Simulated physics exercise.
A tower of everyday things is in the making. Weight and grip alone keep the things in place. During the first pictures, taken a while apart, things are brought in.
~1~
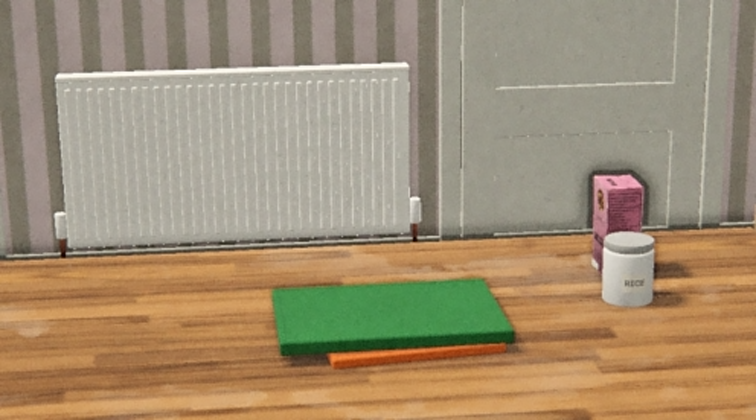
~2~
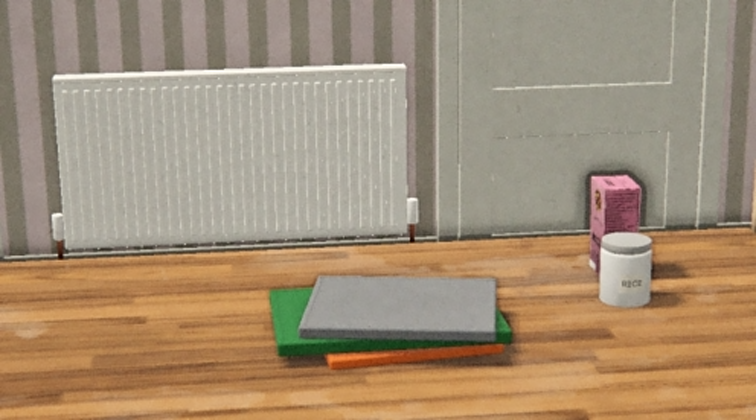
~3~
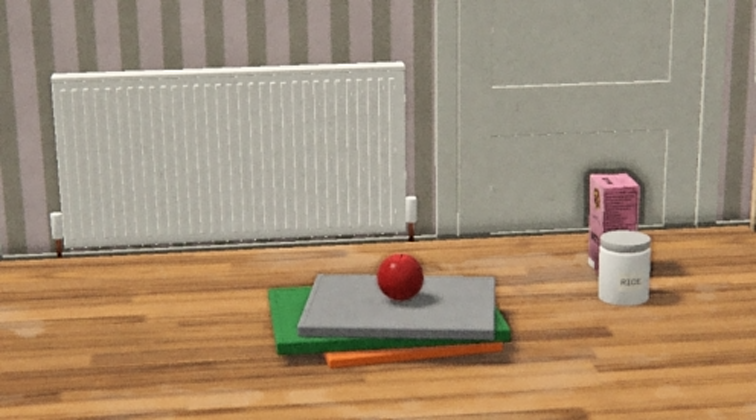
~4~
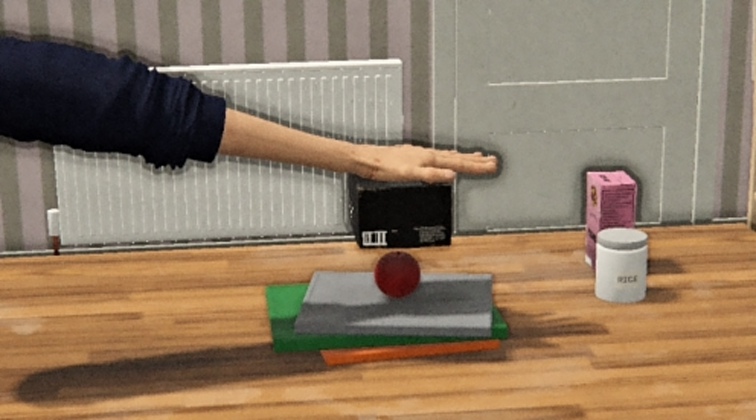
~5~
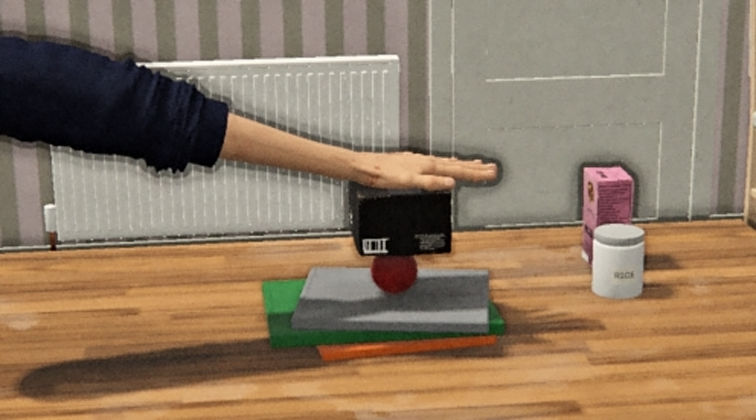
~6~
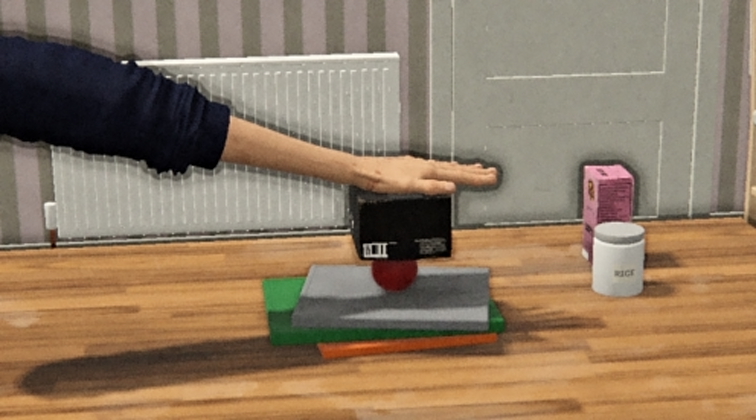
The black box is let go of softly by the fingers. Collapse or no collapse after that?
I reckon it doesn't sit tight.
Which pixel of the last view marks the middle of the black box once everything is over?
Near (585, 288).
Then, 0.50 s on from there, black box now fallen.
Then, 0.70 s on from there, things are still on the move.
Then, 1.00 s on from there, nothing new.
In the end, fallen, black box; the other 6 unmoved. At the end, from the last picture's camera, black box near (585, 288). The pile loses its balance.
